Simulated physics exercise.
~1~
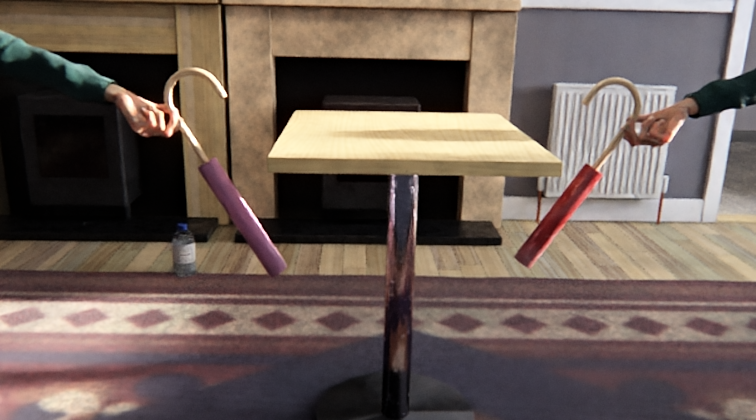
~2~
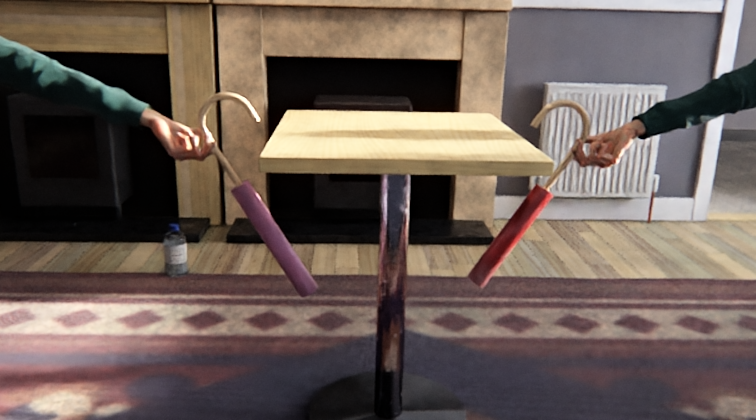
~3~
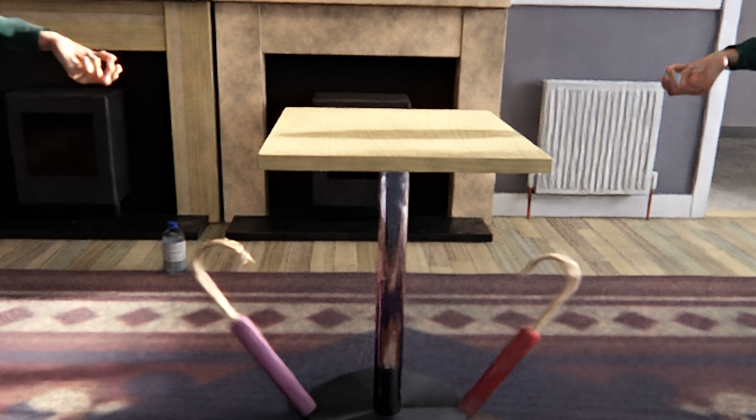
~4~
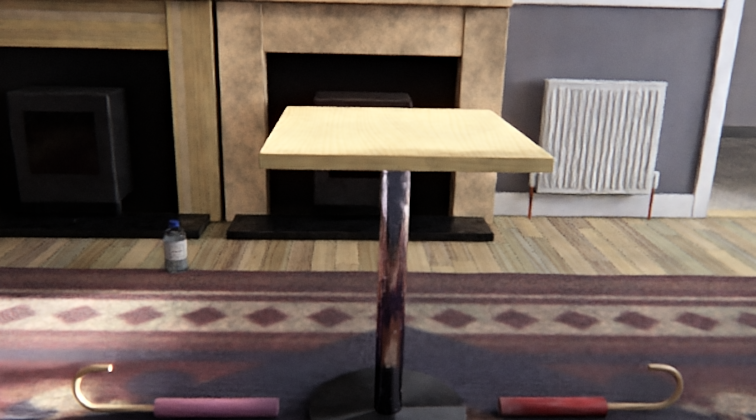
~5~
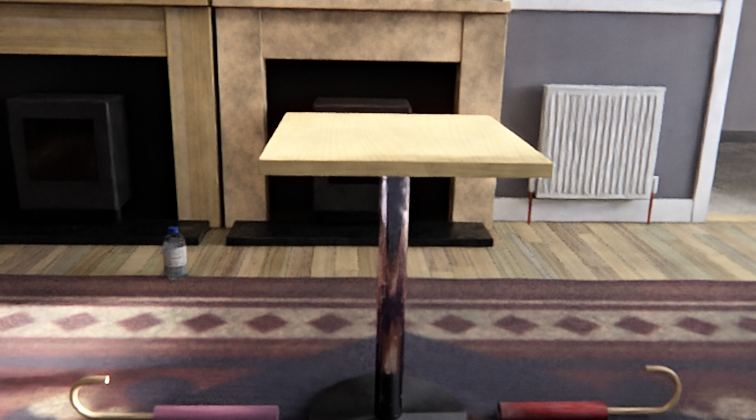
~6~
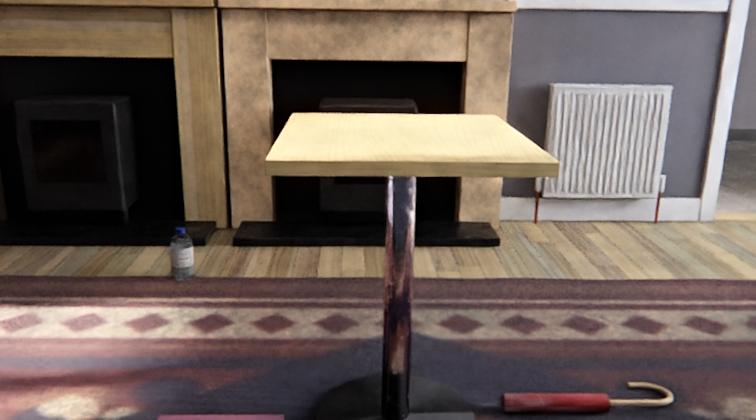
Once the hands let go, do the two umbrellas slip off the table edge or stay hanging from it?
Both umbrellas slip off the edge. The pink one and the red one each drop and end up lying on the floor.
